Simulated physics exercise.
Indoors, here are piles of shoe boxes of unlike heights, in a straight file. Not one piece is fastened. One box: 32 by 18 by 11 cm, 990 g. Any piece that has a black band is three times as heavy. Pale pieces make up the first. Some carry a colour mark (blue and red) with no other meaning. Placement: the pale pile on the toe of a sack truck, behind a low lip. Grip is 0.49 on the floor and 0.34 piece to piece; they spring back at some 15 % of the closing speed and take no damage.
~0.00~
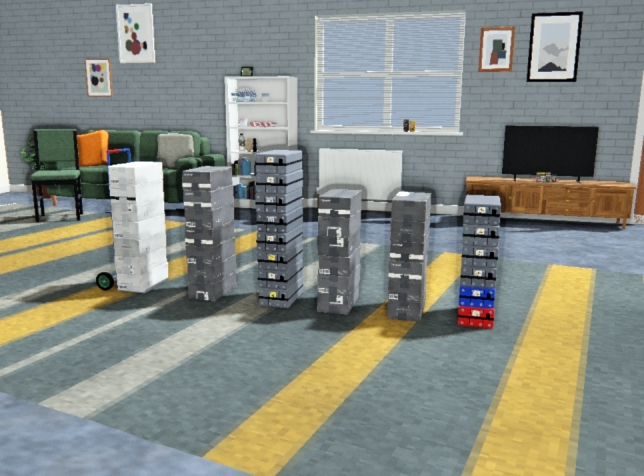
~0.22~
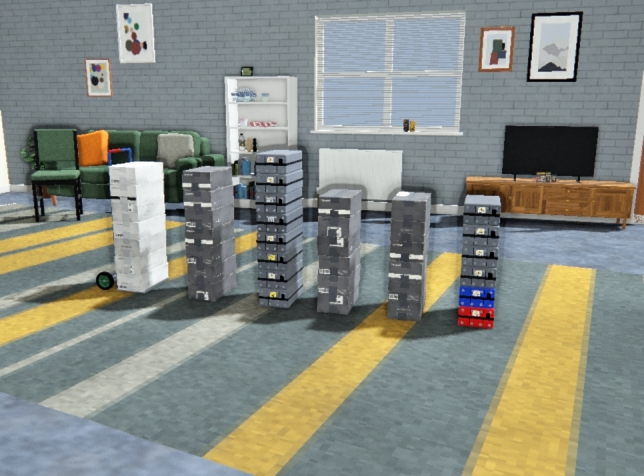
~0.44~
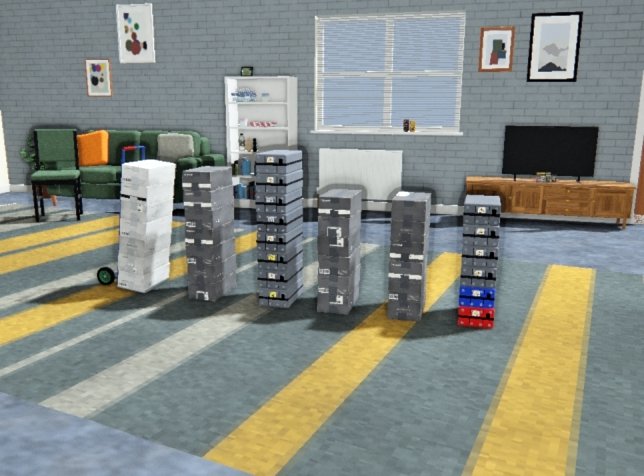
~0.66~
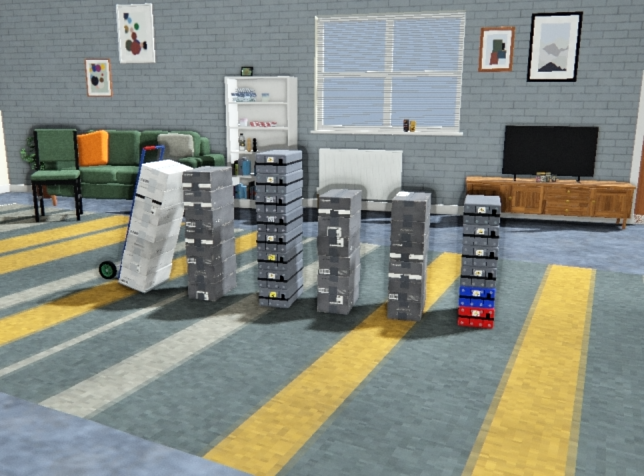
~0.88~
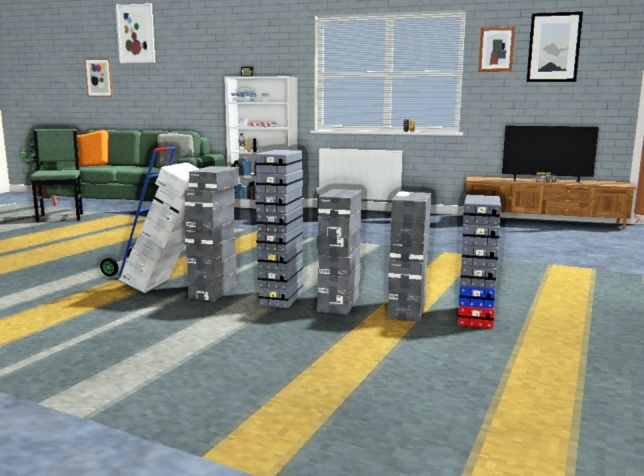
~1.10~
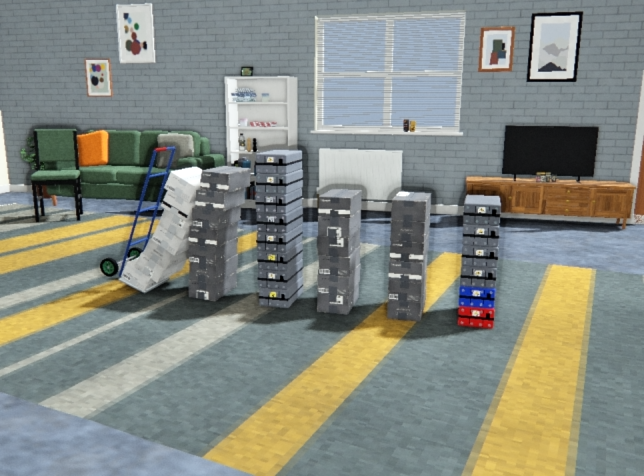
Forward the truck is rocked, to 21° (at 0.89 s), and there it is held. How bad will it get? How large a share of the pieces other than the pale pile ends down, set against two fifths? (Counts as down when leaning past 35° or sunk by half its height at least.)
The part left down fails to hit two fifths.
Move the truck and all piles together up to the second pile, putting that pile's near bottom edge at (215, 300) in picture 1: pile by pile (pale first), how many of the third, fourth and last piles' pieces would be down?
Count of fallen pieces - third: 0; fourth: 0; last: 0.
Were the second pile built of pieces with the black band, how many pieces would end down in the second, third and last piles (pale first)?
Second 0, third 0, last 0.
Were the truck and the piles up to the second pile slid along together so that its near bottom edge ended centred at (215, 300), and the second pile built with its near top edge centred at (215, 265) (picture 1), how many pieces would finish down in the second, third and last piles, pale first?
Down by pile: Second 0, third 0, last 0.
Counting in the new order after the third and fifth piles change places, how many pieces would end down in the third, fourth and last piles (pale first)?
Count of fallen pieces - third: 3; fourth: 0; last: 0.
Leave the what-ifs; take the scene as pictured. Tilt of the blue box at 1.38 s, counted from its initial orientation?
Some 0 degrees.
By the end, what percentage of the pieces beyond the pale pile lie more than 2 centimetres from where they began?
Shifted share: 30 %.
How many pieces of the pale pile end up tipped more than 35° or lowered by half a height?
Count: 7.
After 1.22 s, 4 of the pale pile down; none of the 33 other boxes down, 7 disturbed.
After 1.38 s, 7 of the pale pile down; none of the 33 other boxes down, 7 disturbed.
After 1.56 s, 7 of the pale pile down; none of the 33 other boxes down, 10 disturbed.
In the end (2.0 s), 7 of the pale pile down; none of the 33 other boxes down, 11 disturbed; red box unmoved; blue box unmoved. That is 0 per cent. From the last view, middles, red box near (476, 308), blue box near (477, 289).
